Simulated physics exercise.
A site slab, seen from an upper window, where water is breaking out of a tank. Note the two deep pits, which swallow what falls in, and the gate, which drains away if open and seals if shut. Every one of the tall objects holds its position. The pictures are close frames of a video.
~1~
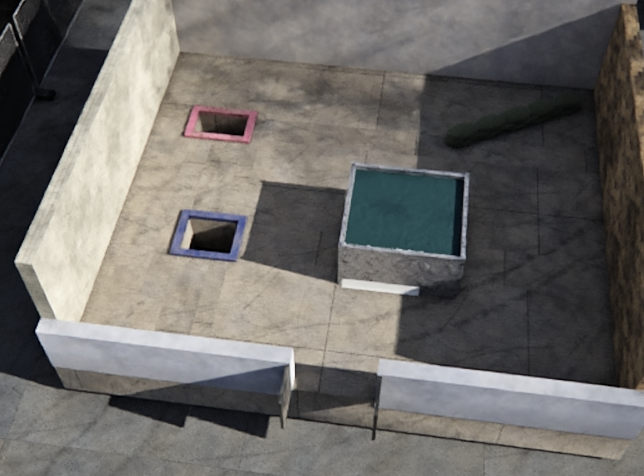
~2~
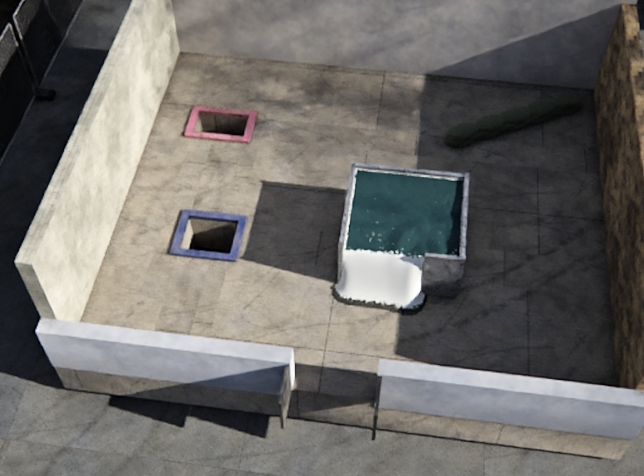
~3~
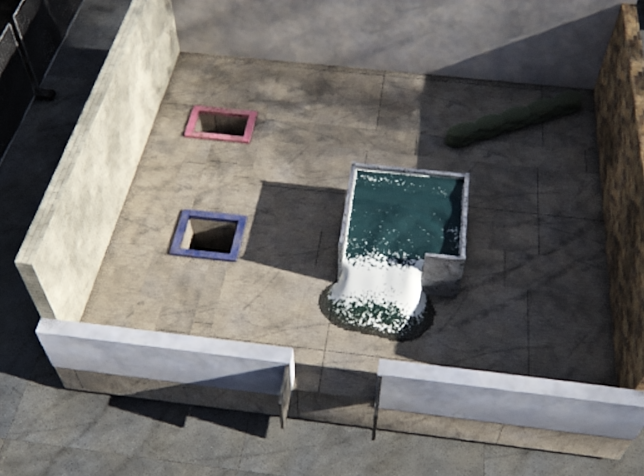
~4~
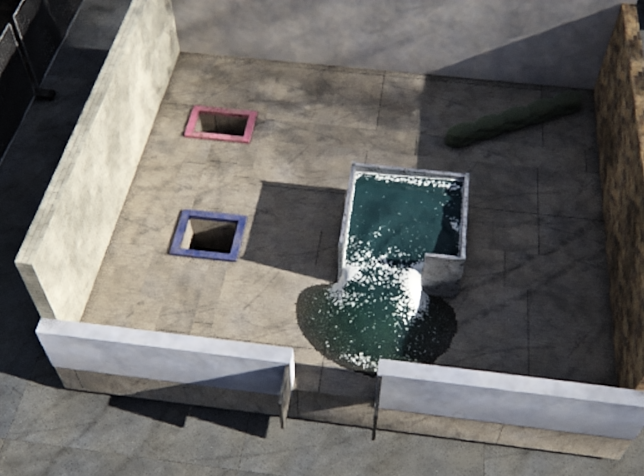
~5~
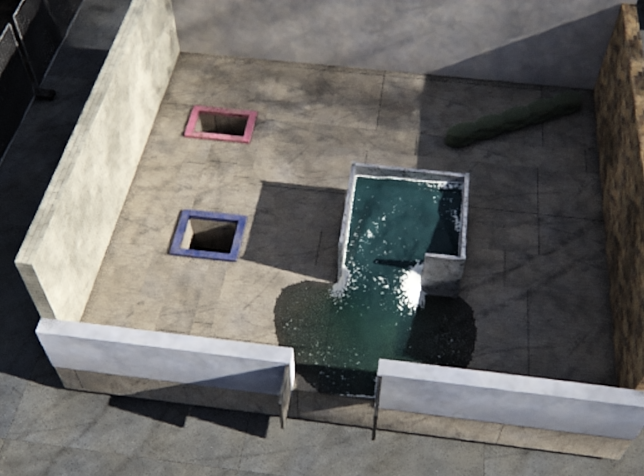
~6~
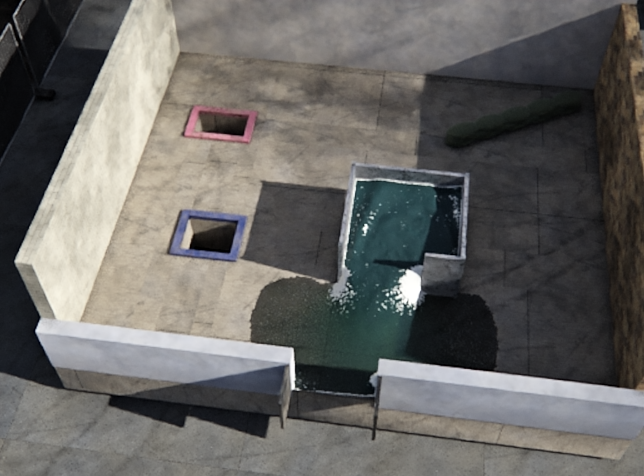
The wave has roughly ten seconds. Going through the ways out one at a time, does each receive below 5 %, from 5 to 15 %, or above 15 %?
In the end the gate will receive a cut exceeding fifteen per cent; the pink pit will receive a cut falling short of five per cent; the blue pit will receive a cut falling short of five per cent.
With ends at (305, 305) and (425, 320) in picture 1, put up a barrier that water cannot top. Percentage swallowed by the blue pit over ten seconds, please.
Blue: About 10 %.
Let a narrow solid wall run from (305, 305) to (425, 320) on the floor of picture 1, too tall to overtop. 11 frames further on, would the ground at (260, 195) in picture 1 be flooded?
The spot in question would be waterlogged.
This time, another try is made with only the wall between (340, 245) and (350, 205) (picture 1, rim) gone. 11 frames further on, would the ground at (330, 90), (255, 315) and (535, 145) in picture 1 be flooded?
Going point by point: Left unwetted, waterlogged, left unwetted.
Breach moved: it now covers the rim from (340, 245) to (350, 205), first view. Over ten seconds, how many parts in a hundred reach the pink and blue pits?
In percent: Pink 6, blue 20.
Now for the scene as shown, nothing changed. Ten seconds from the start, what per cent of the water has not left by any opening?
The share not yet gone is roughly 50 percent.
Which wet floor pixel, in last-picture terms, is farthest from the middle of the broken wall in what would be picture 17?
Front's tip: Near (71, 346).
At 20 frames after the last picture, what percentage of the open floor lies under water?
Share estimate: About 35 per cent.
A moment on, water covers 15 % of the floor; the gate 13 %, the pink pit 0 %, the blue pit 0 %.
Next, water covers 20 % of the floor; the gate 25 %, the pink pit 0 %, the blue pit 0 %.
Then, water covers 35 % of the floor; the gate 35 %, the pink pit 0 %, the blue pit 0 %.
Later, water covers 55 % of the floor; the gate 44 %, the pink pit 0 %, the blue pit 0 %.
In the end, water covers 70 % of the floor; the gate 49 %, the pink pit 0 %, the blue pit 0 %.
